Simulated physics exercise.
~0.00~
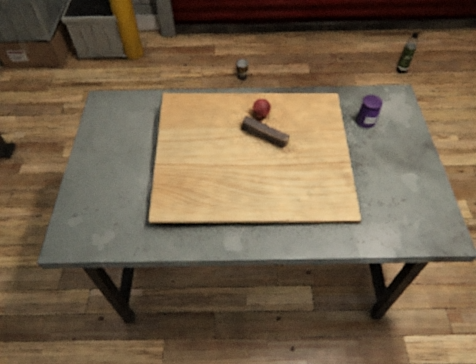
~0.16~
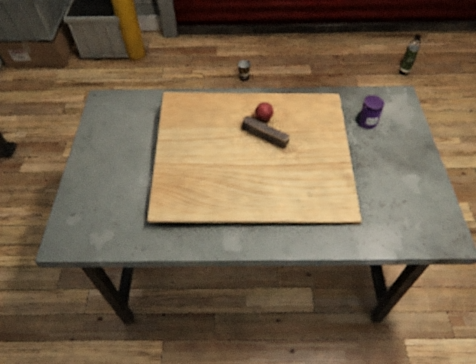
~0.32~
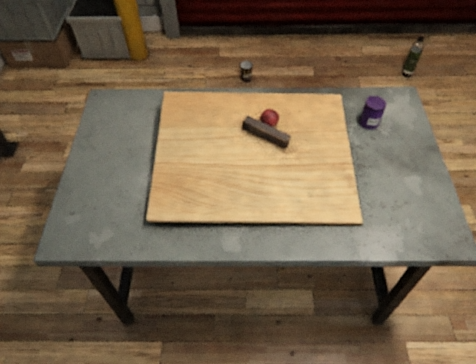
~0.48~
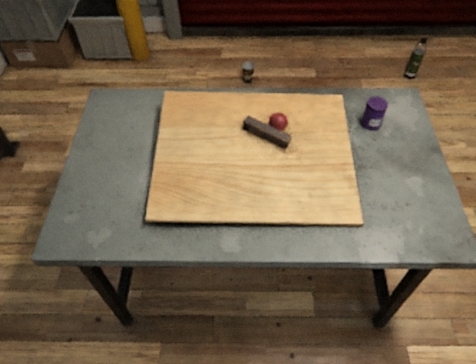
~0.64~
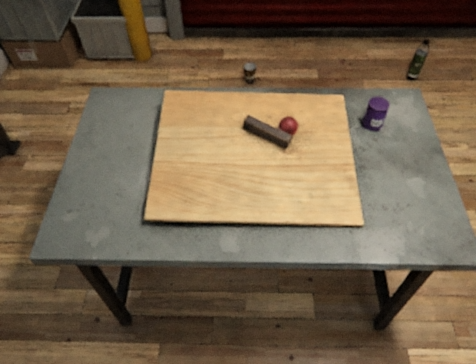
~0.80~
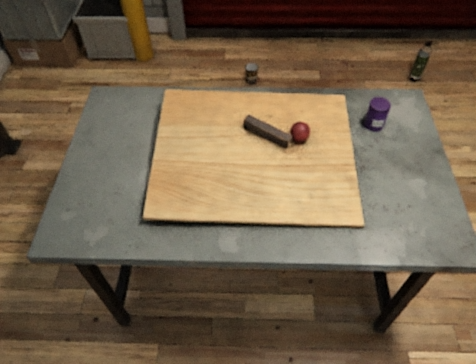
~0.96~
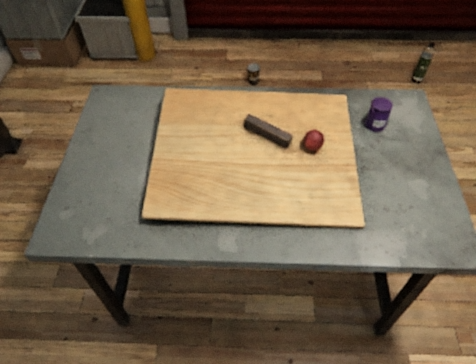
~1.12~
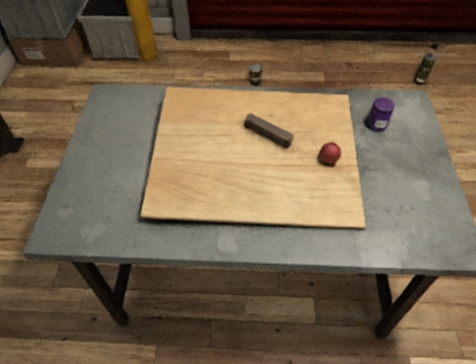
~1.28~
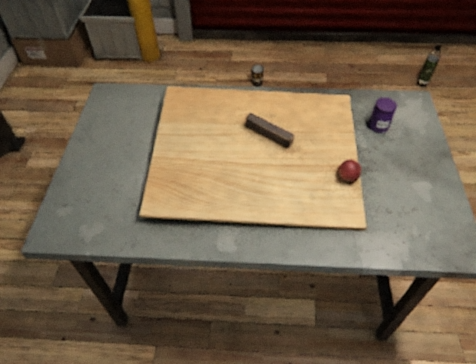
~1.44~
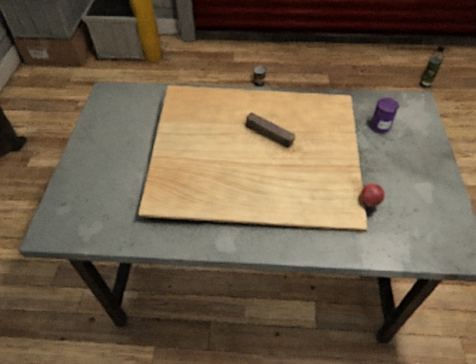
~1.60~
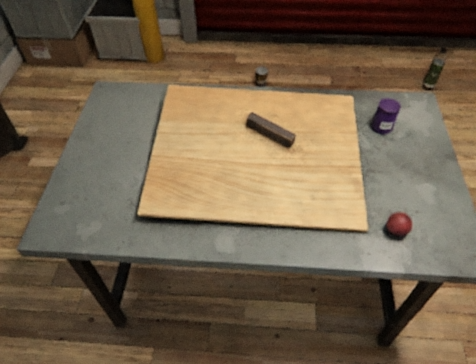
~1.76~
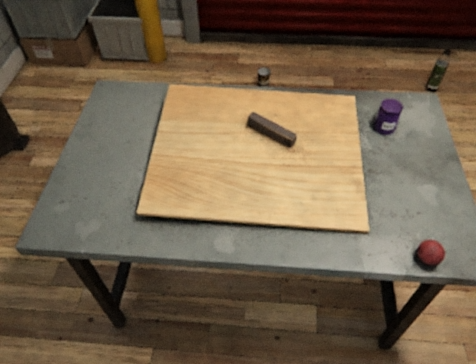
On a gray table in a room with a wooden floor, a red ball rolled past a dark bar and across a wooden board, slipped off its right edge, and ended near the table's front right corner, while the purple jar stayed put.
